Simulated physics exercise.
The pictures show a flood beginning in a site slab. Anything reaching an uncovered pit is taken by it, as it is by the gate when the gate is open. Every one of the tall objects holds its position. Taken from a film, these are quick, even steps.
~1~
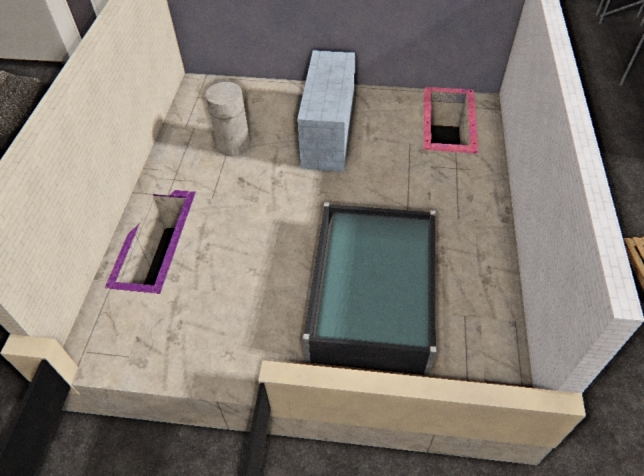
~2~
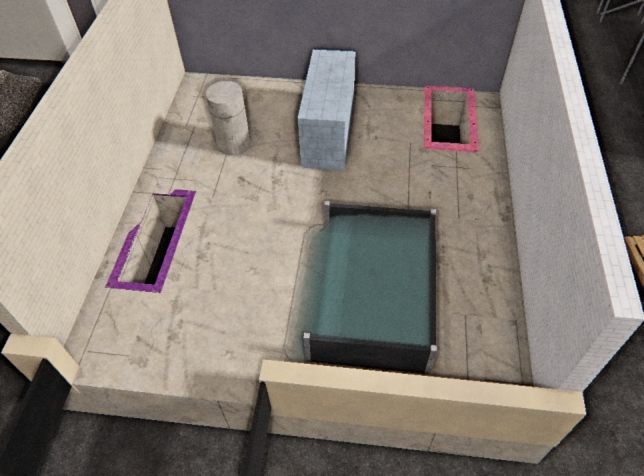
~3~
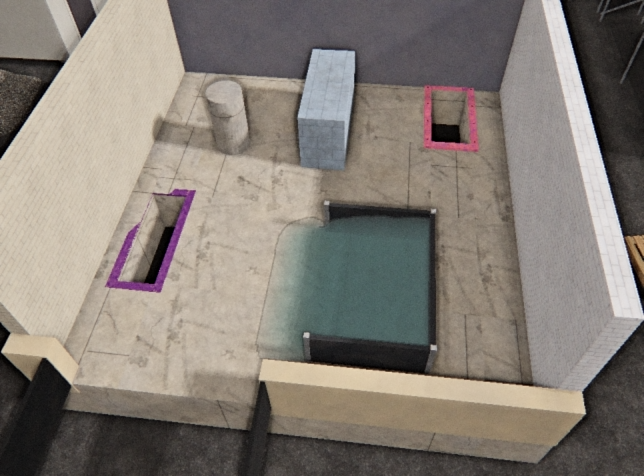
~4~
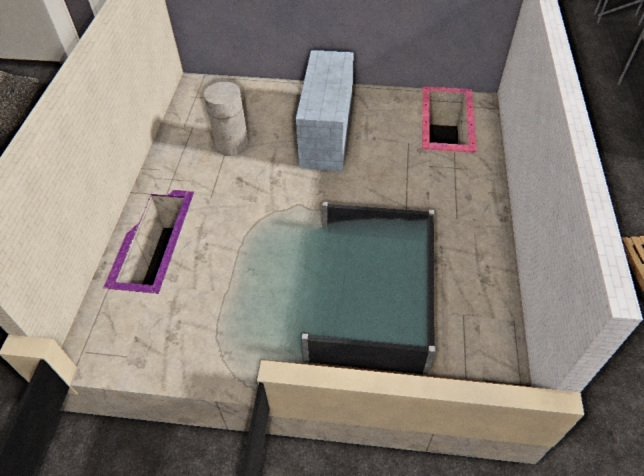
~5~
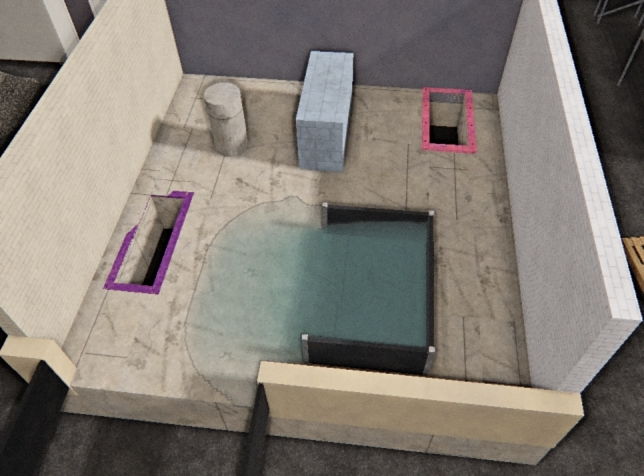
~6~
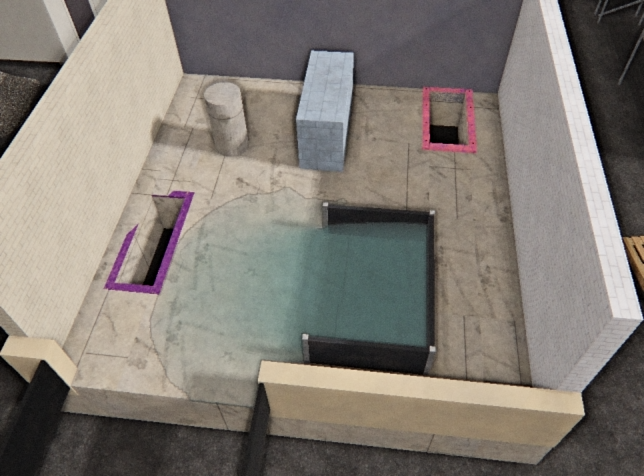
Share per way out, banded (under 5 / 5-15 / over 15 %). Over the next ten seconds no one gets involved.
Banded: Gate over 15 %, purple pit over 15 %, pink pit under 5 %.
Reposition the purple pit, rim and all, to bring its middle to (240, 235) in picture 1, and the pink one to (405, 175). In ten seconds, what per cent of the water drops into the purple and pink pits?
Log, per cent - purple: 50, pink: 0.
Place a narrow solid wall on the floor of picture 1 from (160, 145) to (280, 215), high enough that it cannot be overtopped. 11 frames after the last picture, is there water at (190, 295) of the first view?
Submerged.
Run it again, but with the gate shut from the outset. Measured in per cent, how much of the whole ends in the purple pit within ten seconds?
The purple pit gets 55 per cent.
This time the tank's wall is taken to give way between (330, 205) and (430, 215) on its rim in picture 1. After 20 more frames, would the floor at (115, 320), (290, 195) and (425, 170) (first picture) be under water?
Listed in order, they come out without a puddle, sitting in a pool and sitting in a pool.
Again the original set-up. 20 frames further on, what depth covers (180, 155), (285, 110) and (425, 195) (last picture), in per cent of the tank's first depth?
First 8, next 2, last 0 in a hundred.
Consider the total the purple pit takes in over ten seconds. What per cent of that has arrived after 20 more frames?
I make it 70 per cent.
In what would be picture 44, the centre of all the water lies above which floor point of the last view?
Somewhere around (256, 231) in the last view.
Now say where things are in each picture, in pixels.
The first frame shows the open tank at (374, 274) is whole and still.
In the second frame, water pours out at (321, 284) and has run to a hidden place.
In the third frame, water pours out at (321, 285) and has run to a hidden place.
In the fourth frame, the front is at a hidden place, out from the gap at (319, 286).
In the fifth frame, the front is at (196, 348), out from the gap at (319, 287).
In the sixth frame, the front is at (157, 322), out from the gap at (320, 287).
A moment on, water covers 30 % of the floor; the gate 2 %, the purple pit 8 %, the pink pit 0 %.
Next, water covers 35 % of the floor; the gate 7 %, the purple pit 19 %, the pink pit 0 %.
Then, water covers 40 % of the floor; the gate 15 %, the purple pit 32 %, the pink pit 0 %.
Later, water covers 50 % of the floor; the gate 23 %, the purple pit 41 %, the pink pit 0 %.
In the end, water covers 35 % of the floor; the gate 28 %, the purple pit 46 %, the pink pit 0 %.
